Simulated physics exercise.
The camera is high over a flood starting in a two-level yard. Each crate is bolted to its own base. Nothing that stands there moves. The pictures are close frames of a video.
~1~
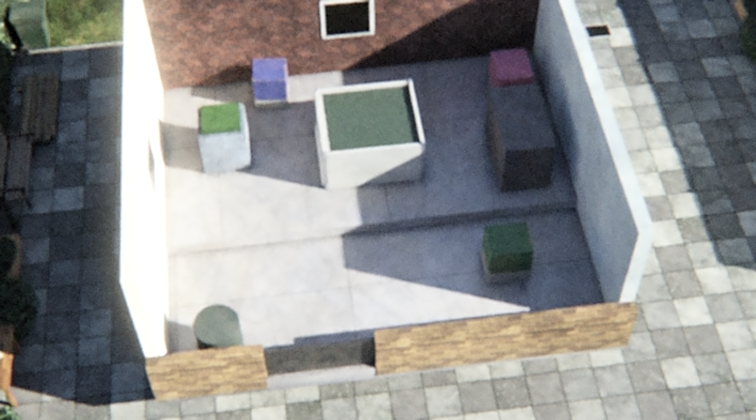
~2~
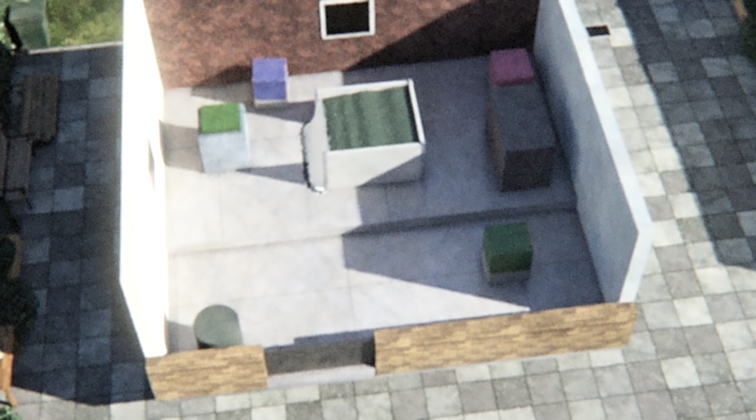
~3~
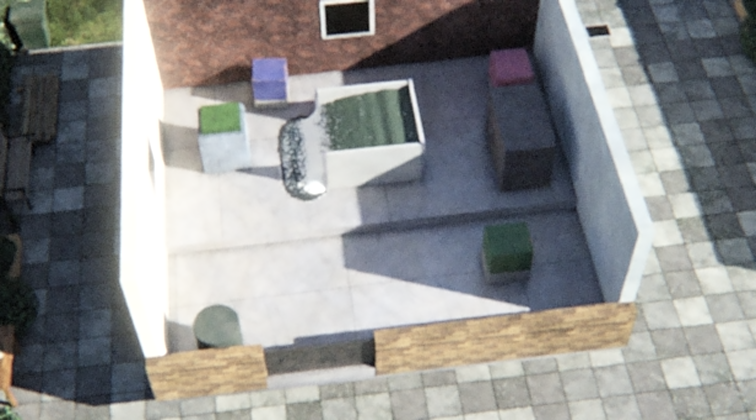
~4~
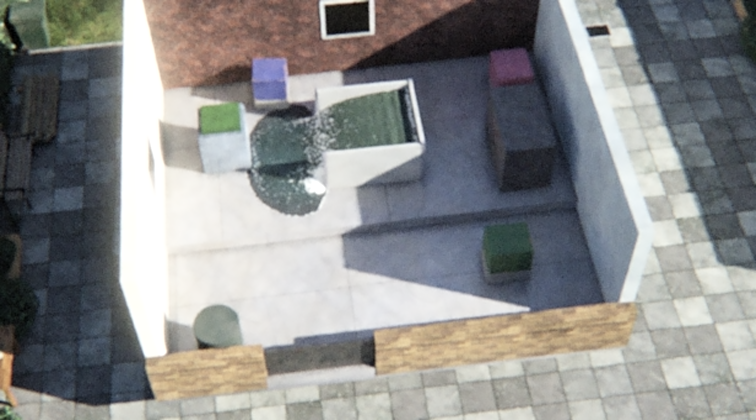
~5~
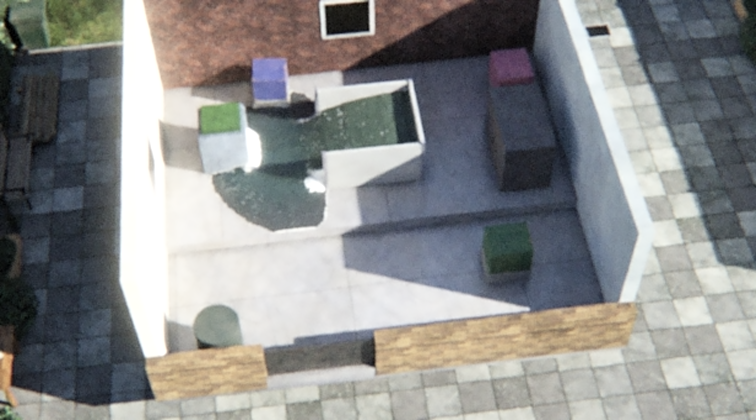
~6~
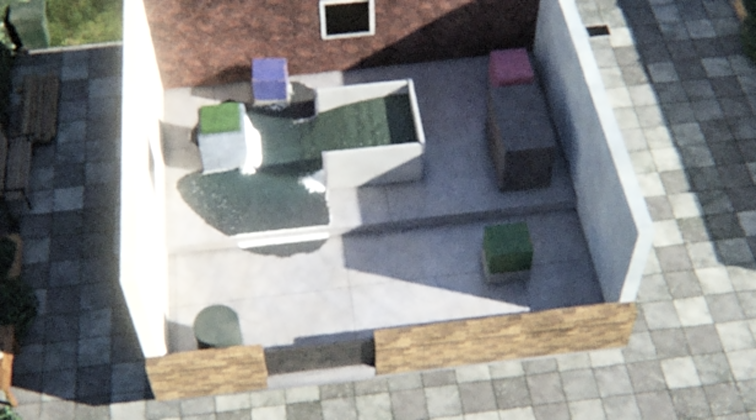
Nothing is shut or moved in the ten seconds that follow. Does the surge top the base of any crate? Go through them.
The pink crate keeps dry; the green crate keeps dry; the blue crate is soaked.
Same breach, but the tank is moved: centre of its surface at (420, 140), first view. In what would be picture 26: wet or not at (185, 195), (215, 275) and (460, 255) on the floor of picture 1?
One after the other: Flooded, awash, free of water.
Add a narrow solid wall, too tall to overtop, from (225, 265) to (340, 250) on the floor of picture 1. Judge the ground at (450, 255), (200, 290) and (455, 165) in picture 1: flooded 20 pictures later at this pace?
As listed: Free of water, under water, clear.
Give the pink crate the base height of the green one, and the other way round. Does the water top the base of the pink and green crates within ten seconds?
My reading: Pink is safe, green is spared.
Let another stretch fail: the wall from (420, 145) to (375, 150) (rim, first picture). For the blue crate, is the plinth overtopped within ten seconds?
One by one: Blue crate keeps dry.
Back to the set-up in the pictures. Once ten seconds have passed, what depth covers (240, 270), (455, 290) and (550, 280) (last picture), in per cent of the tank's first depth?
In turn 10, 10 and 12 in a hundred.
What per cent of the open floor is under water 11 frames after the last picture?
Some 35 per cent.
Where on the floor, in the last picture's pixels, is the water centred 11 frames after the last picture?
I would point to (253, 178).
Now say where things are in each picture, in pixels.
Still water in the open tank at (368, 120), in the first frame.
The front is at (311, 123), out from the gap at (323, 143), in the second frame.
The front is at (298, 119), out from the gap at (323, 146), in the third frame.
The front is at (261, 123), out from the gap at (324, 147), in the fourth frame.
Water pours out at (324, 148) and has run to (217, 187), in the fifth frame.
The front is at (181, 188), out from the gap at (324, 149), in the sixth frame.
A moment on, water covers 30 % of the floor; the pink crate not reached, the green crate not reached, the blue crate water round its plinth.
Next, water covers 35 % of the floor; the pink crate not reached, the green crate not reached, the blue crate water round its plinth.
Then, water covers 45 % of the floor; the pink crate not reached, the green crate not reached, the blue crate water round its plinth.
Later, water covers 75 % of the floor; the pink crate water round its plinth, the green crate water round its plinth, the blue crate water round its plinth.
In the end, water covers 90 % of the floor; the pink crate stayed above the water, the green crate stayed above the water, the blue crate was topped.
